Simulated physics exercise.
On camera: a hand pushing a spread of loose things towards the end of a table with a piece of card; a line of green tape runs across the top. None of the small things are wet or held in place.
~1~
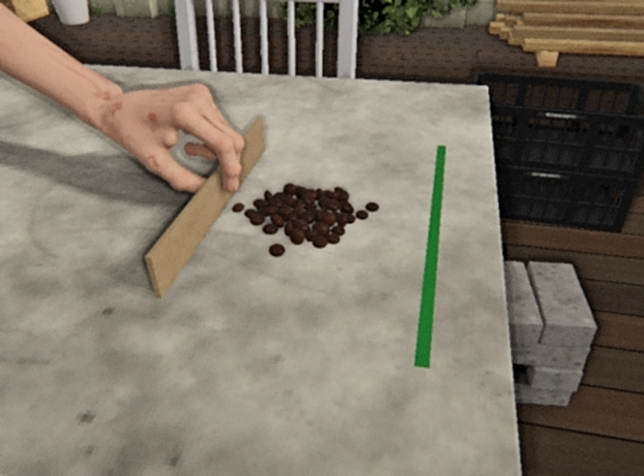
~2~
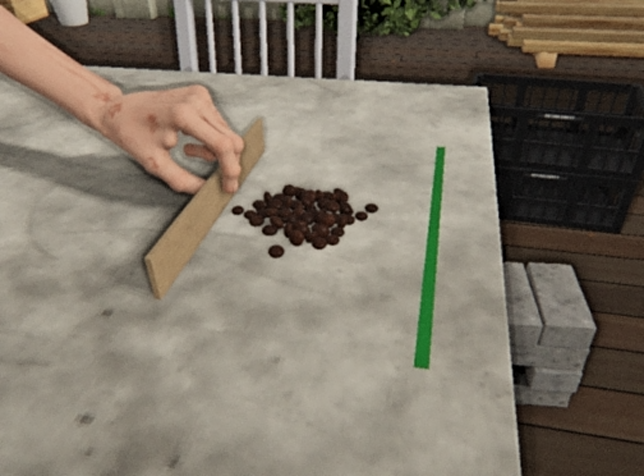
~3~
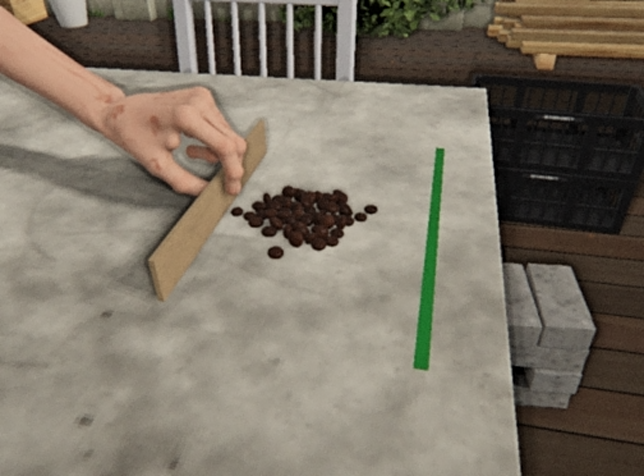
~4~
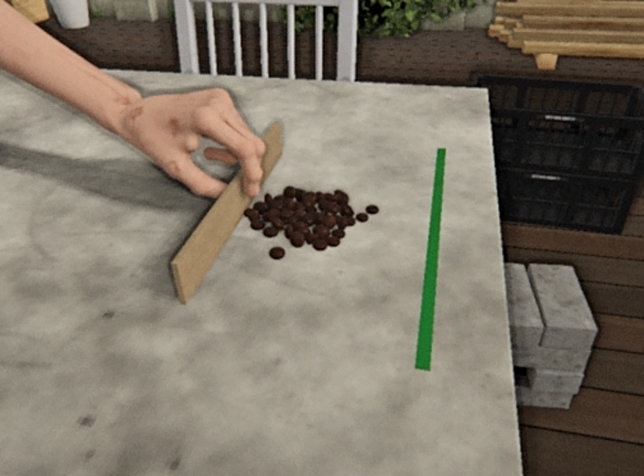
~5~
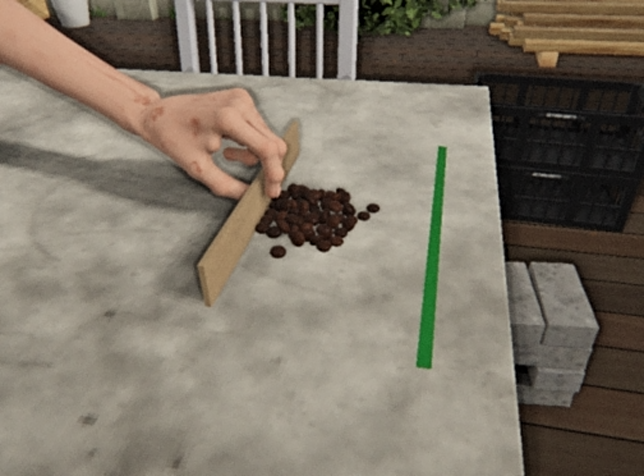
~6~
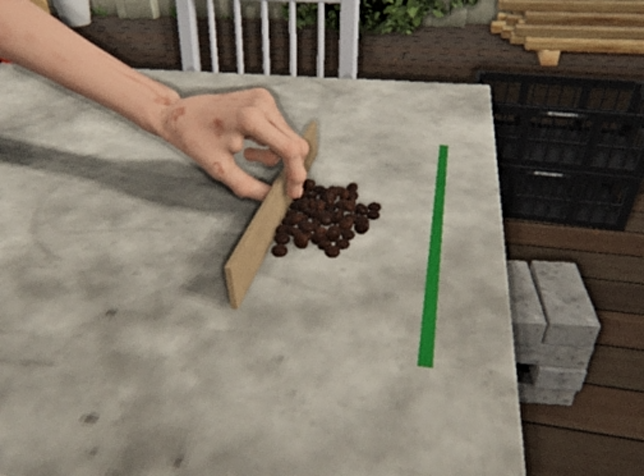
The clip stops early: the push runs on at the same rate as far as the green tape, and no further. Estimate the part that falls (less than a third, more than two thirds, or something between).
The part that goes over is short of a third.
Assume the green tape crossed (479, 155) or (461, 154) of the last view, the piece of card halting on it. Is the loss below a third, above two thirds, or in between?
First try: Over two thirds; second try: One to two thirds.
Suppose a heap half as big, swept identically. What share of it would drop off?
Some 0 per cent of the pieces.
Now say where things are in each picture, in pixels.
The first frame shows piece of card near (164, 262), at rest; green tape near (441, 153), about a palm's width from the edge; edge at (502, 239); the heap near (313, 213), flat chocolate drops.
The second frame shows piece of card near (164, 263), at rest.
The third frame shows piece of card near (167, 265); the heap near (312, 216).
The fourth frame shows piece of card near (189, 268).
The fifth frame shows piece of card near (214, 270); the heap near (316, 214), near a quarter pushed along.
The sixth frame shows piece of card near (240, 272); green tape near (443, 152); edge at (504, 238); the heap near (330, 215), all but a few pushed along.
Shortly afterwards, piece of card still moving, near (365, 186); heap all on the table, its front near (448, 218).
Next, piece of card stopped at the green tape; heap a little over the edge.
Some moments later, piece of card stopped at the green tape; heap near a quarter over the edge.
In the end, piece of card stopped at the green tape; heap near a quarter over the edge.
